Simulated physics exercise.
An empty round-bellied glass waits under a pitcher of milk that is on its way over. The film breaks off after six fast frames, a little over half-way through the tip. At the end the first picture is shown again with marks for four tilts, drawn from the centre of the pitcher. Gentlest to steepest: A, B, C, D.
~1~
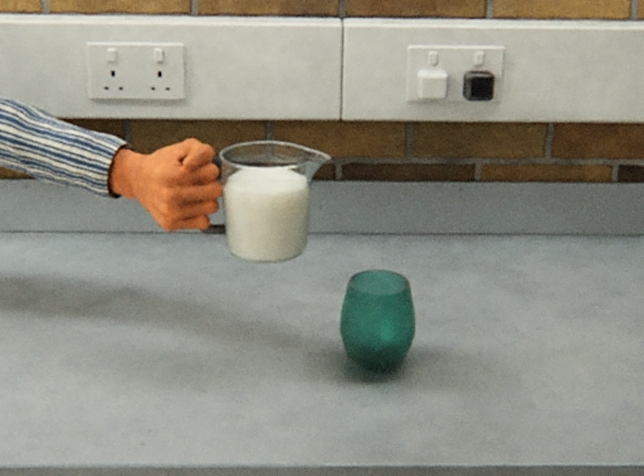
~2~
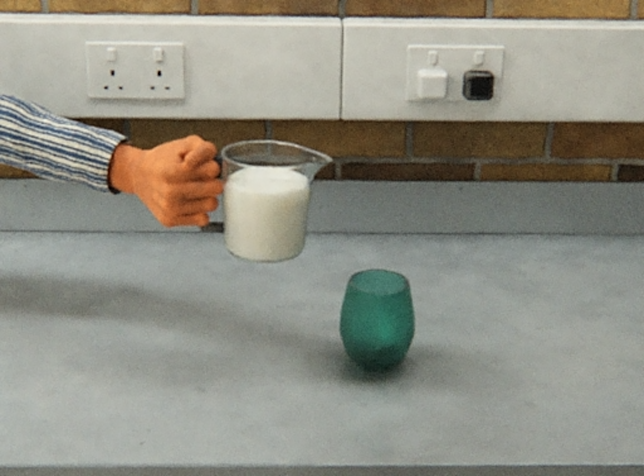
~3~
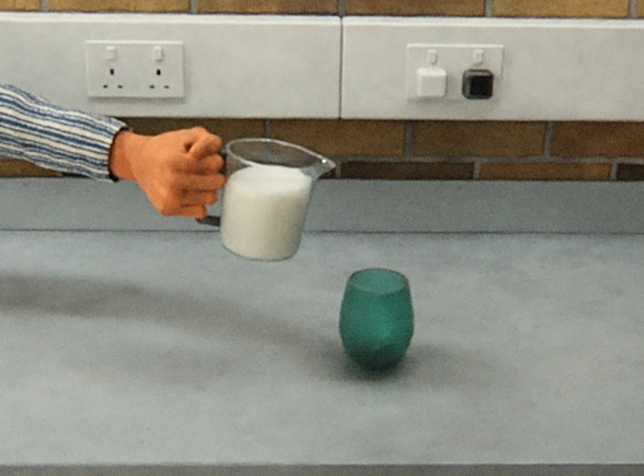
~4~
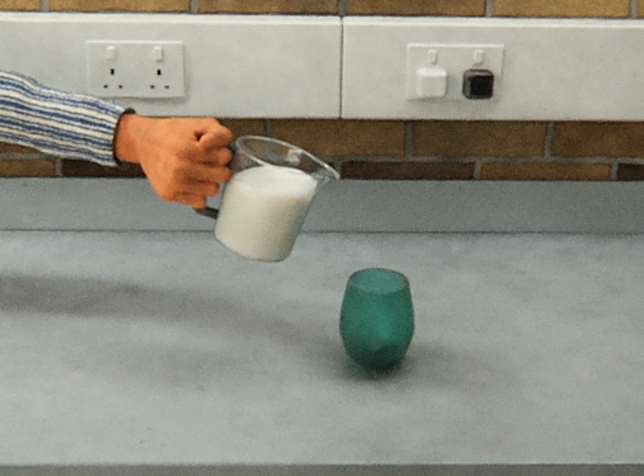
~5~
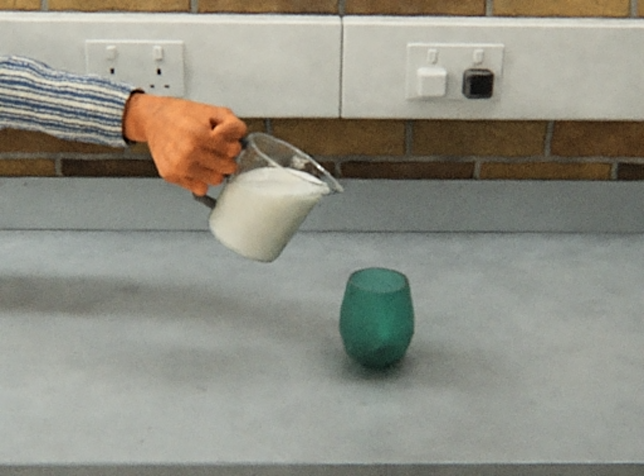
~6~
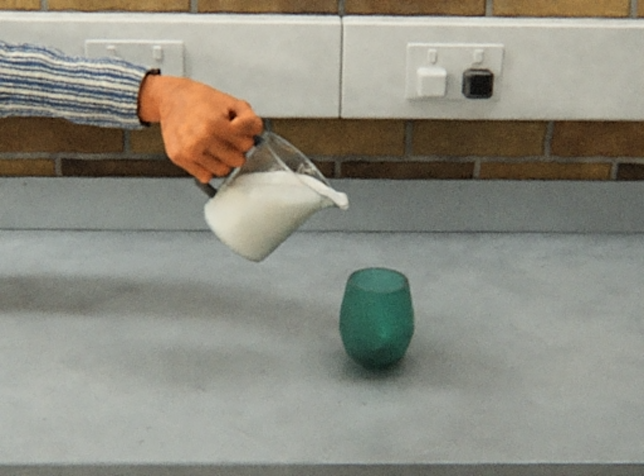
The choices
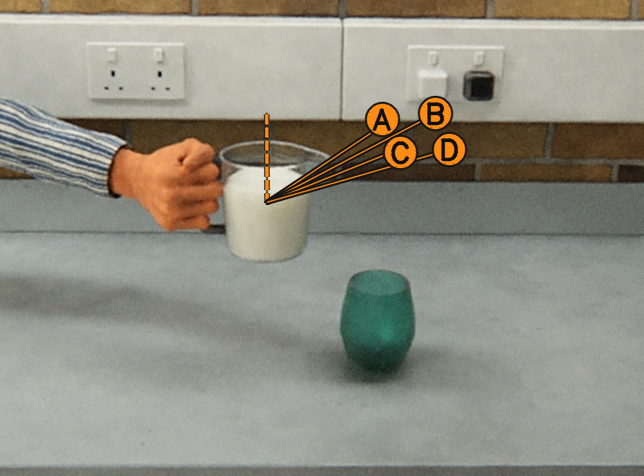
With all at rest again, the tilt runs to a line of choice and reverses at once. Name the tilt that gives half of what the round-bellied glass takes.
The answer is line B.
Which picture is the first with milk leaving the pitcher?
Picture 6.
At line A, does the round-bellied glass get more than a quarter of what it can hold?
Yes.
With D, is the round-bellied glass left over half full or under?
Over.
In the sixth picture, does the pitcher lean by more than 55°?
No.
On the marked copy, A at (370, 133); B at (420, 121); C at (382, 155); D at (433, 154).
Choosing A, the round-bellied glass ends with about 36 % of what it can hold.
Choosing B, the round-bellied glass ends with about 49 % of what it can hold.
Choosing C, the round-bellied glass ends with about 63 % of what it can hold.
Choosing D, the round-bellied glass ends with about 74 % of what it can hold.
